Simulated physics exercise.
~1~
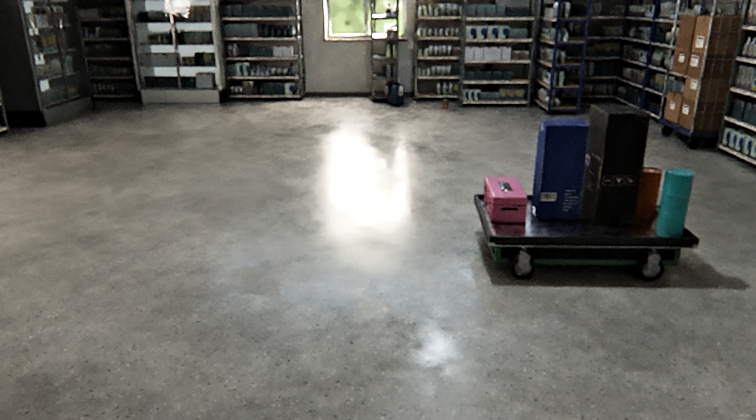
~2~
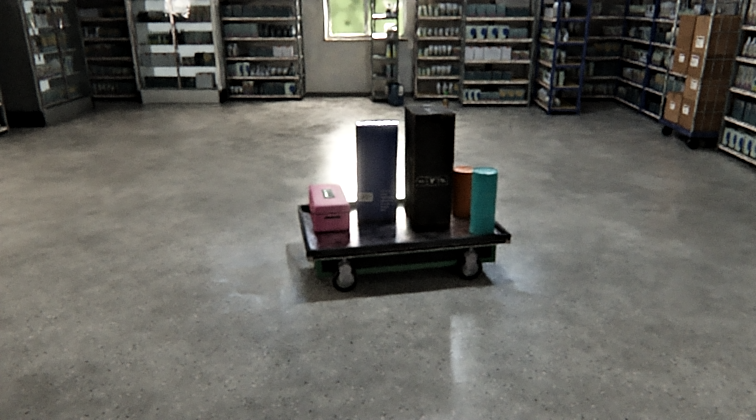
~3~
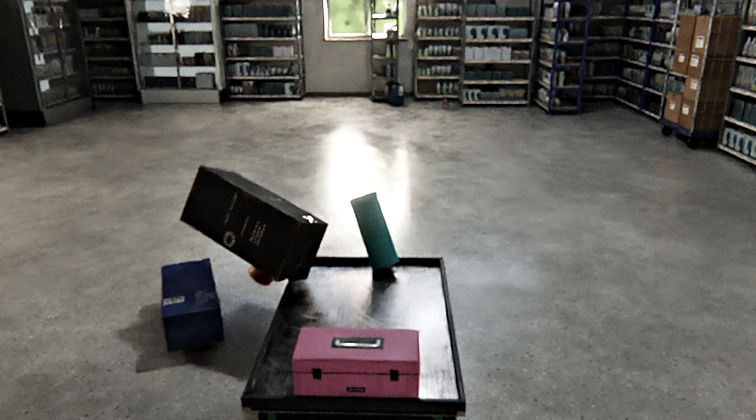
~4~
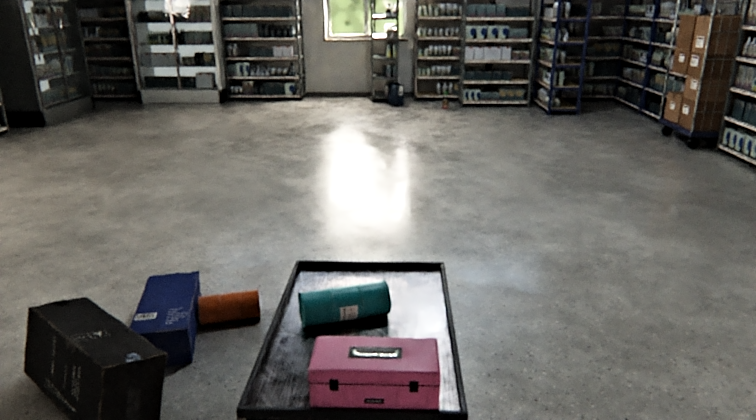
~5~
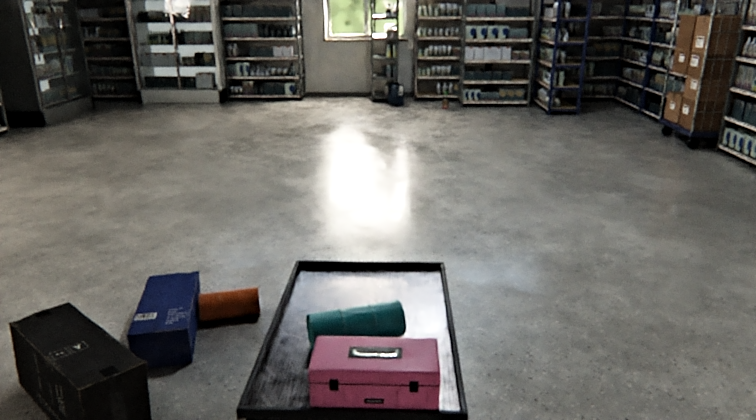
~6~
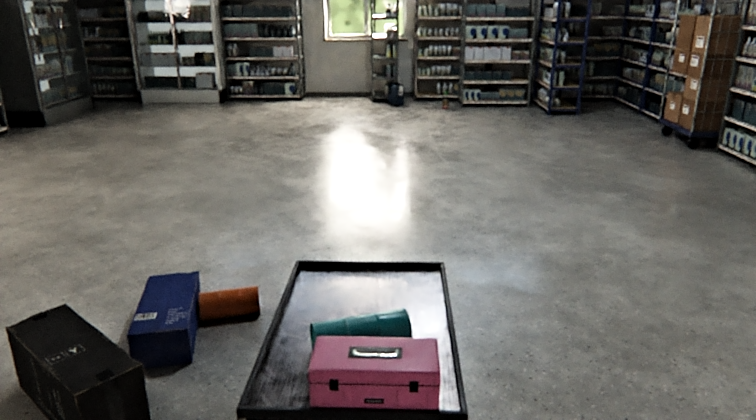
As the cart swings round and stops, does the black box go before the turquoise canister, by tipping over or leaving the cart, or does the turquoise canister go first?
The black box goes first. It is already tumbling off the left side of the cart while the turquoise canister is only leaning, before that canister ends up lying on the deck.
